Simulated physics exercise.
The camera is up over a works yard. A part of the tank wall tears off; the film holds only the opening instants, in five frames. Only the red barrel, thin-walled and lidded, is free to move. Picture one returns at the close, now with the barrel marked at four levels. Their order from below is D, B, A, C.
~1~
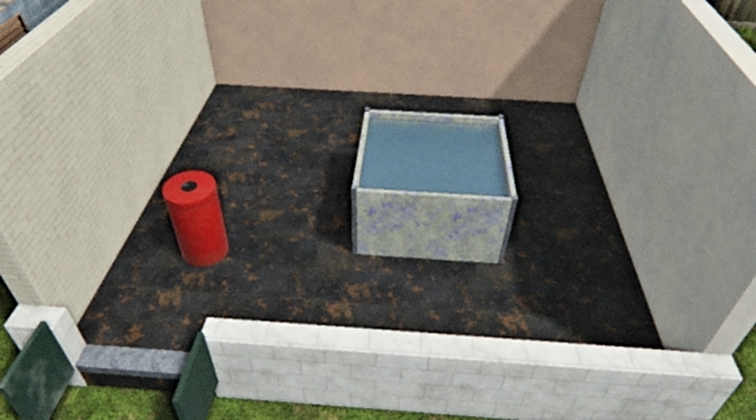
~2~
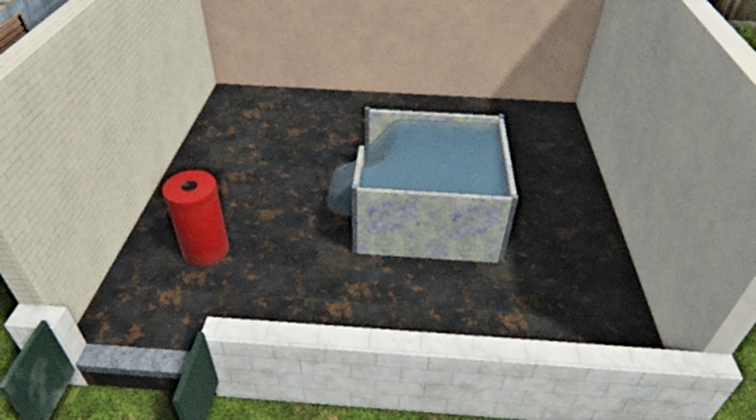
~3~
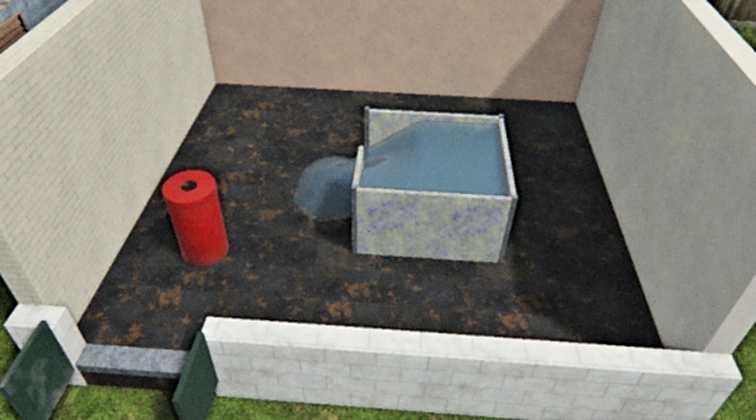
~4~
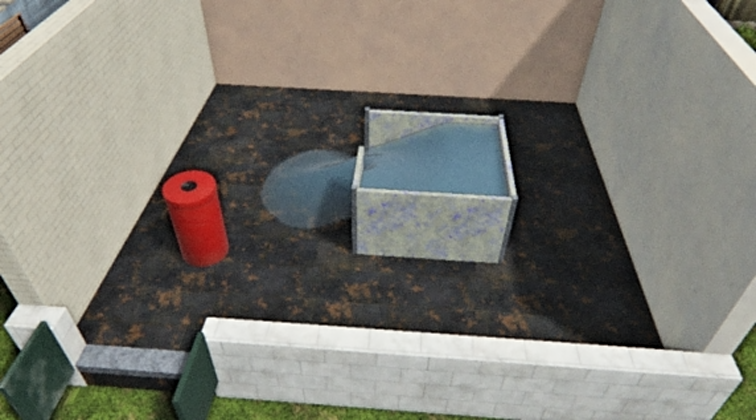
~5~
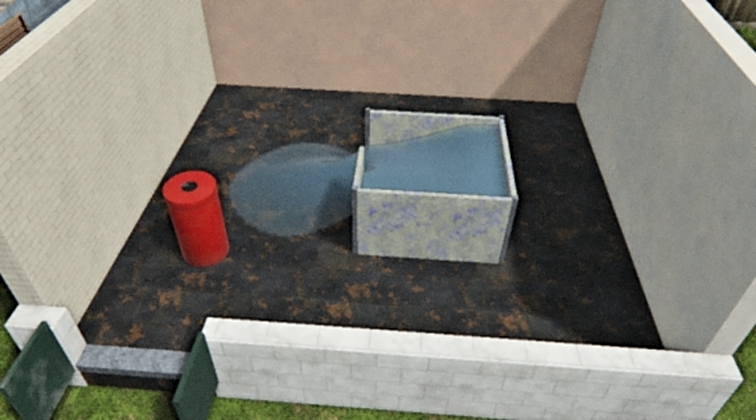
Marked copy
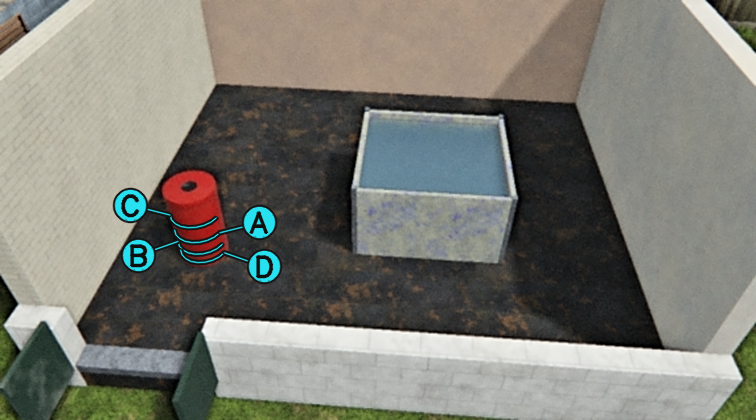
A square stone tank full of water opened on its left side, and water poured out and spread in a widening round puddle across the dark ground toward the red barrel, which stayed still.
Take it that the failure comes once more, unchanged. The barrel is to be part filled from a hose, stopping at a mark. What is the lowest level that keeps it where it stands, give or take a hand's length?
It is B.
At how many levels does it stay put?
Three of them.
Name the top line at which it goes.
The answer is D.
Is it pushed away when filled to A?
No, that is safe.
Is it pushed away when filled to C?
No, that is safe.
On the marked copy, A at (191, 242); B at (195, 254); C at (187, 227); D at (197, 262); from the bottom up D, B, A, C.
Choosing A, it does not move.
Choosing B, it does not move.
Choosing C, it does not move.
Choosing D, it is pushed about twice its own width away.
